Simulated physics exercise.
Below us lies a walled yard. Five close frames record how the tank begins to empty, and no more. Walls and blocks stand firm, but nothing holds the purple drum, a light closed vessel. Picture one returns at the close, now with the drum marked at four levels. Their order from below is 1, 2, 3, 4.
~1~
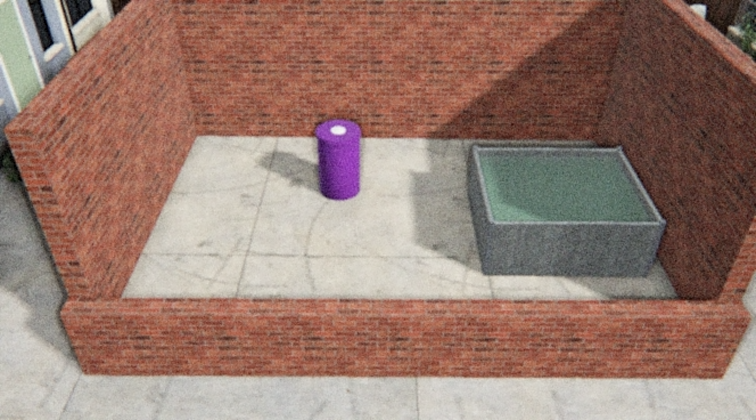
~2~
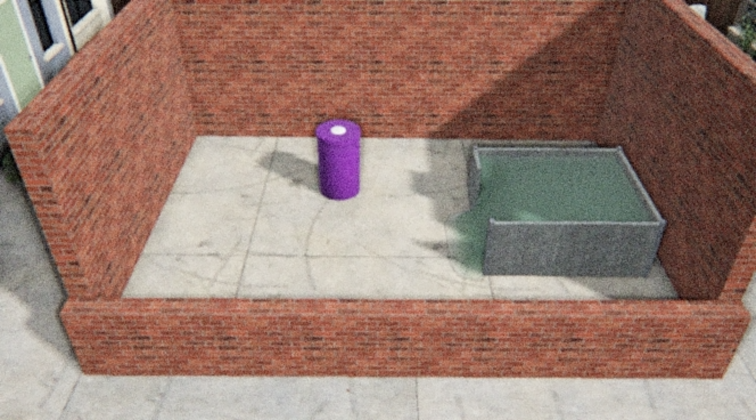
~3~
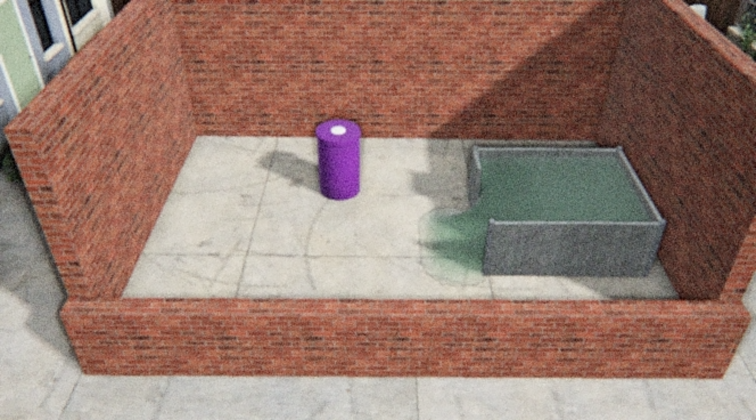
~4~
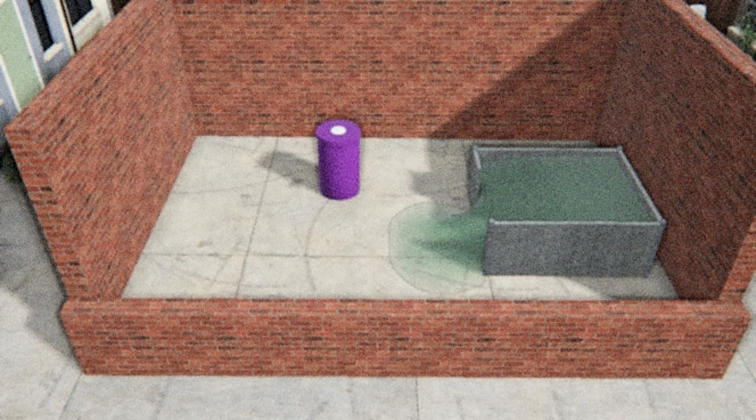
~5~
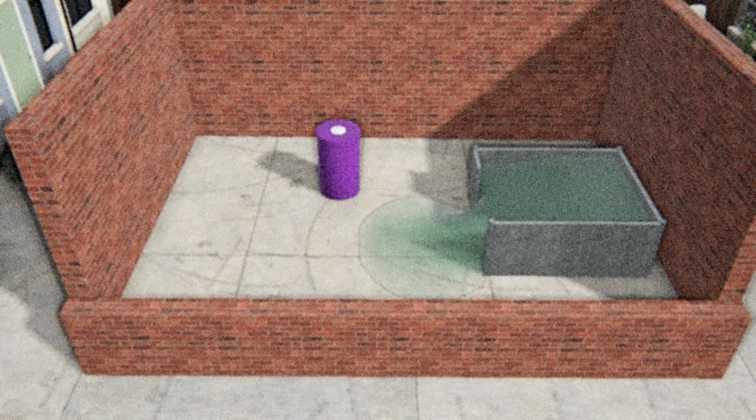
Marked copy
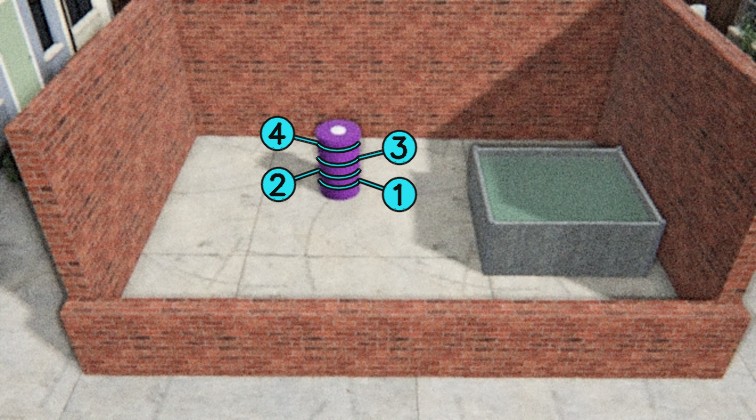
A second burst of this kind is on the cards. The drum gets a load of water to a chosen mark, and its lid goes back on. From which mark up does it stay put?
1 is the one.
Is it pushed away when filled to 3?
No, not at all.
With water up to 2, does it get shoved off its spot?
No, not at all.
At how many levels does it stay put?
All of the four.
On the marked copy, 1 at (338, 188); 2 at (338, 177); 3 at (337, 165); 4 at (337, 150); from the bottom up 1, 2, 3, 4.
Choosing 1, it does not move.
Choosing 2, it does not move.
Choosing 3, it does not move.
Choosing 4, it does not move.
